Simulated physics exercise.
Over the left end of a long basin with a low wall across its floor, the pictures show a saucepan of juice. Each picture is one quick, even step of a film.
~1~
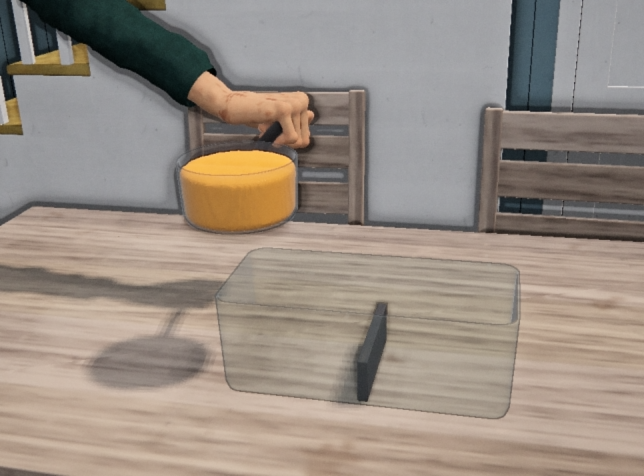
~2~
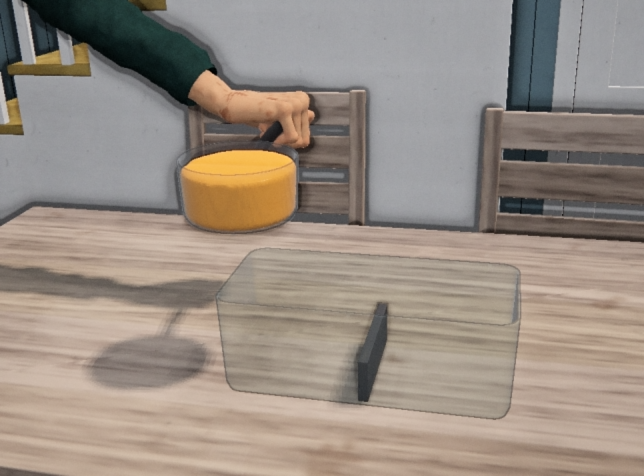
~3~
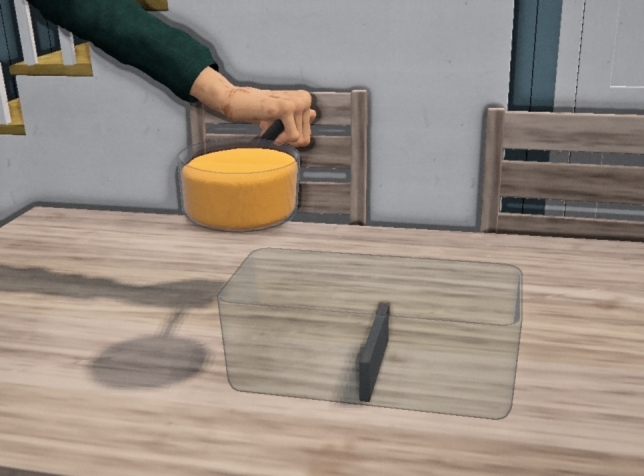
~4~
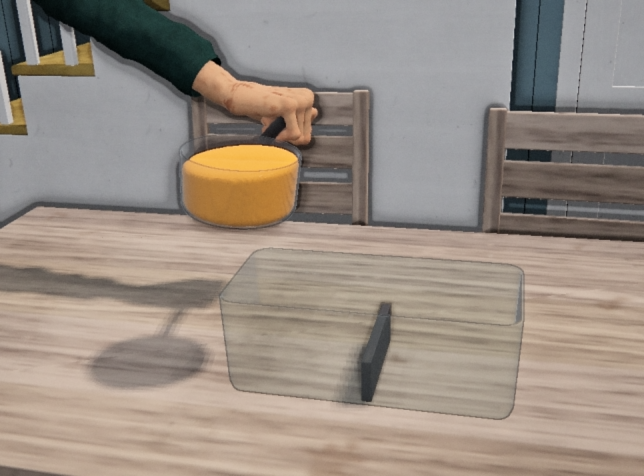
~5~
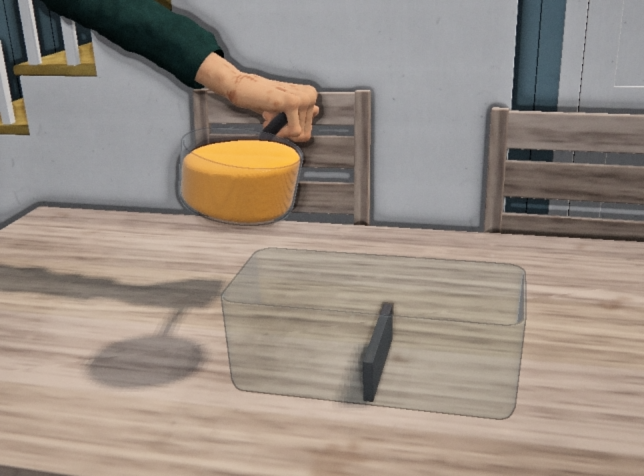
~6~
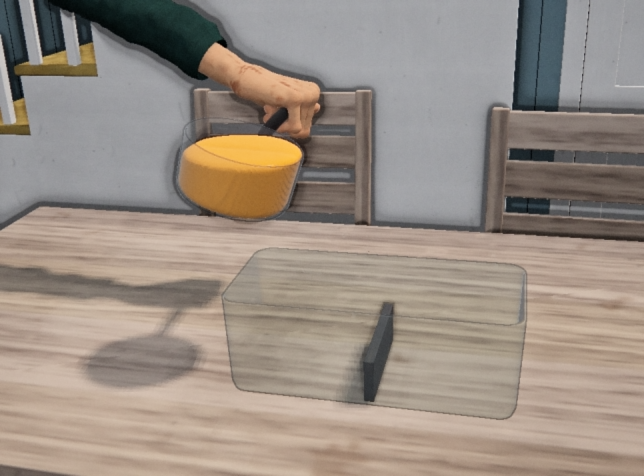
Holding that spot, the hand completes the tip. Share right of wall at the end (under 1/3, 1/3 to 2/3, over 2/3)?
Surpasses two thirds.
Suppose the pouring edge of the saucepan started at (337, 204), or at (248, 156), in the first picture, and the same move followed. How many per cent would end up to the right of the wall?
First some 95, then 15 per cent.
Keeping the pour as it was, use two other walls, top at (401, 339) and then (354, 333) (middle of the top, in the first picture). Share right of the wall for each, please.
45 per cent, then 90 per cent, roughly.
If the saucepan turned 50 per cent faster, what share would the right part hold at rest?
Close to 80 out of every hundred.
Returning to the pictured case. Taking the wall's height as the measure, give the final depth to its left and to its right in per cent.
On the left it's around 10 per cent; on the right, 50 per cent.
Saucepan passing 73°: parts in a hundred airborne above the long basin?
Something like 40 per cent of it.
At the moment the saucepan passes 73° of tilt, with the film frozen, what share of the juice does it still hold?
Roughly 45 %.
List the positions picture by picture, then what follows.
The first picture shows tilt 0°; pouring edge (295, 162); surface from (186, 163) to (294, 168); the long basin's rim runs from (234, 274) to (519, 295); the wall's top is at (373, 332).
The second picture shows tilt 1°; pouring edge (295, 162); surface from (186, 163) to (295, 167).
The third picture shows tilt 3°; pouring edge (297, 162); surface from (188, 161) to (295, 165).
The fourth picture shows tilt 6°; pouring edge (298, 162); surface from (189, 159) to (297, 162).
The fifth picture shows tilt 11°; pouring edge (300, 162); surface from (190, 152) to (299, 158).
The sixth picture shows tilt 17°; pouring edge (300, 162); surface from (189, 147) to (302, 155).
A moment on, the saucepan is tipped part way and 46 per cent is still to pour, 8 is left of the wall and 7 right of it.
Next, the saucepan is tipped right over and 6 per cent is still to pour, 10 is left of the wall and 71 right of it.
Then the saucepan is tipped right over and 0 per cent is still to pour, 14 is left of the wall and 85 right of it.
Later the saucepan is tipped right over and 0 per cent is still to pour, 15 is left of the wall and 85 right of it.
Finally, 15 per cent lies left of the wall, 84 right of it and 1 outside.
